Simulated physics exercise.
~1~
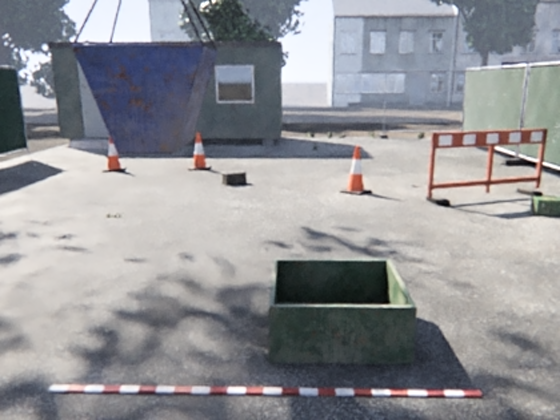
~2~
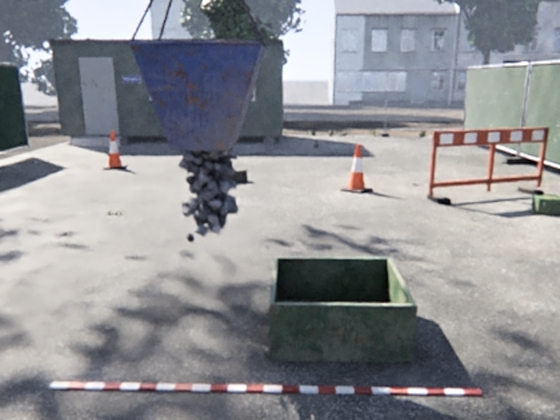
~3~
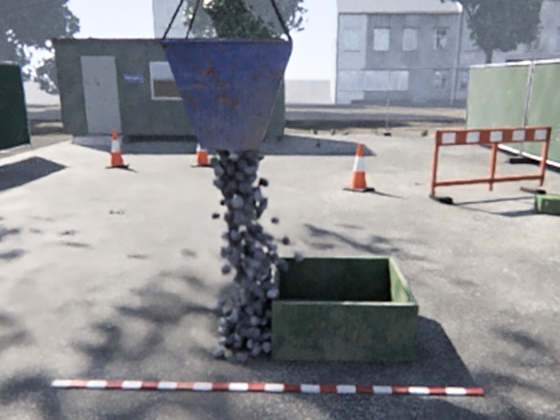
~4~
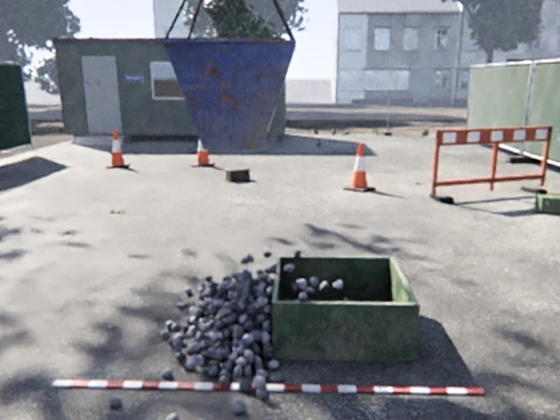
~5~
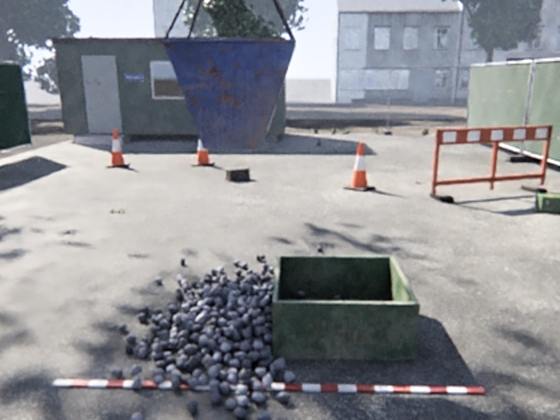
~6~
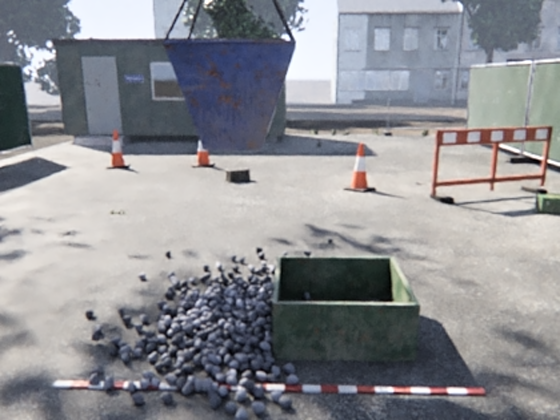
A blue skip hanging from a crane moved right across a paved yard and dropped its grey stones from the bottom, but nearly all landed left of the green bin, spreading into a loose heap against its side and over the striped staff.
